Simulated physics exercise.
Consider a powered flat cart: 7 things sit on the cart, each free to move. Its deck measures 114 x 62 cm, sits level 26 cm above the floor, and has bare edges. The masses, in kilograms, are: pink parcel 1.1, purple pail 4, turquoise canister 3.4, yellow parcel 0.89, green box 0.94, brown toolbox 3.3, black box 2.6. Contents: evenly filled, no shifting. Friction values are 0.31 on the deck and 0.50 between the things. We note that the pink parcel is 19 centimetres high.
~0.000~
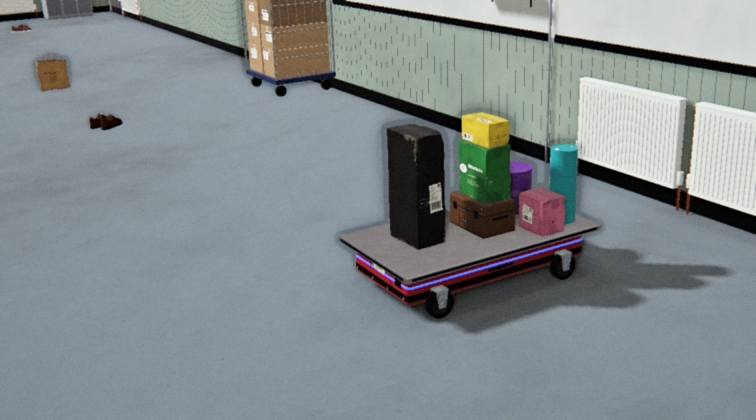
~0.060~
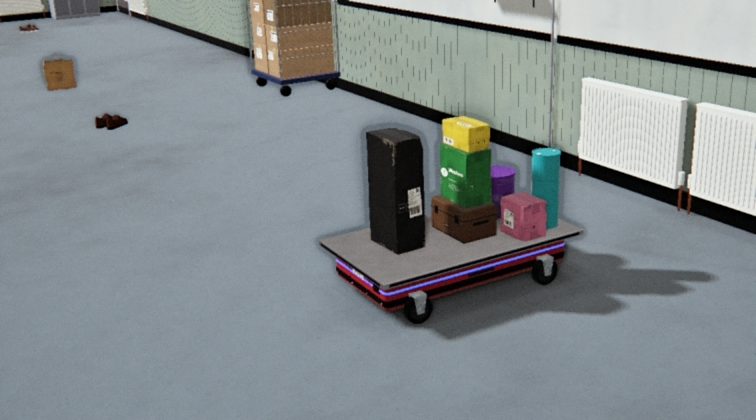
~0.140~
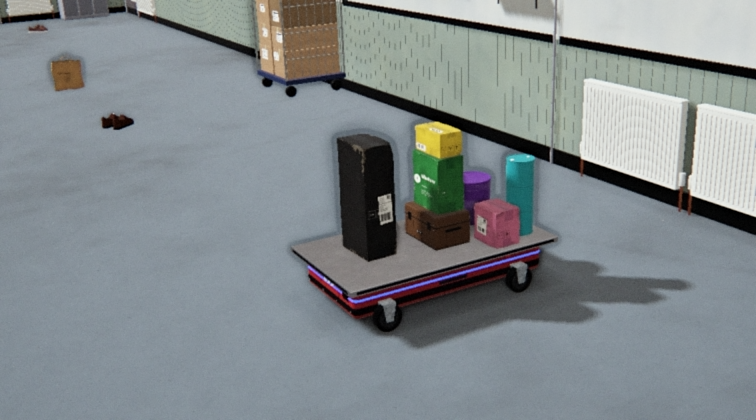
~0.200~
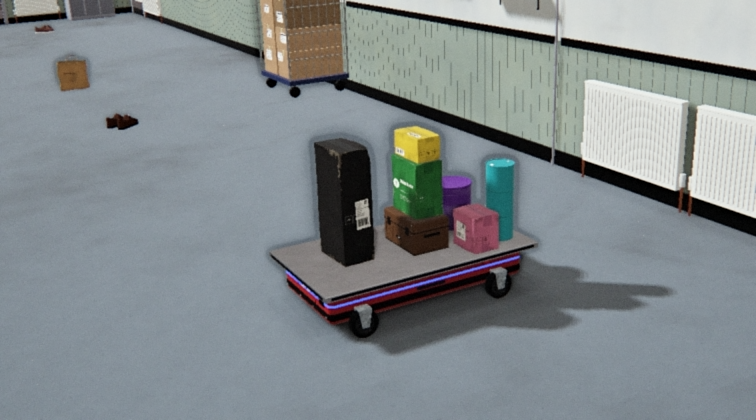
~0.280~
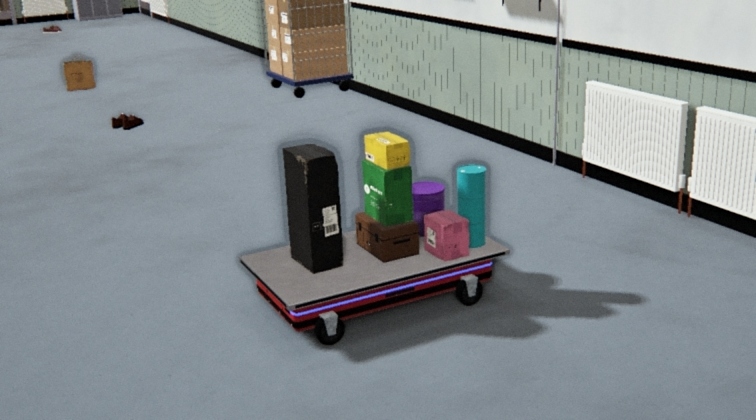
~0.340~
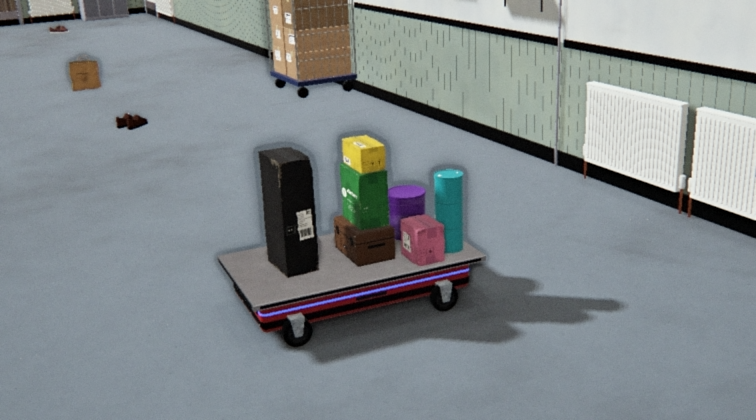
A wide indoor hall with a grey-blue floor, pale green wall panels and white radiators at right is seen from a raised viewpoint. A flat grey cart with glowing trim carries a tall black box at left, a yellow parcel on a green box over a brown toolbox, and purple, pink and turquoise items at right. The cart rolls steadily leftward and slightly nearer, its load riding along, while the view shifts very slightly.
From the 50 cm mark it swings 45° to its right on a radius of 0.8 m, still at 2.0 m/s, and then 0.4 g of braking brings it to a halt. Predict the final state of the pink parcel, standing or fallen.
Fallen.
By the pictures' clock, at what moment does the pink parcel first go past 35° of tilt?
0.8 s or so.
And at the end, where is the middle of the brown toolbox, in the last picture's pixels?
Its centre ends close to (72, 239) in the last view.
After 0.54 s, cart has run 108 cm, turned 31°; pink parcel moved 9 cm near (328, 255); black box moved 35 cm; yellow parcel moved 16 cm.
After 0.74 s, cart has run 148 cm, turned 45°; pink parcel, turquoise canister and black box now off the cart; yellow parcel moved 30 cm; green box moved 29 cm.
After 1.04 s, cart has run 187 cm, turned 45°; yellow parcel moved 34 cm; green box moved 32 cm; brown toolbox moved 31 cm.
After 1.34 s, cart has run 194 cm, turned 45°, stopped; yellow parcel 3° off upright; green box 3° off upright; brown toolbox moved 36 cm.
In the end (2.9 s), off the cart and tipped over, pink parcel, turquoise canister and black box; off the cart but upright, yellow parcel; not toppled but over 10 cm from the start, purple pail, green box and brown toolbox. In the last view, pink parcel near (97, 342).
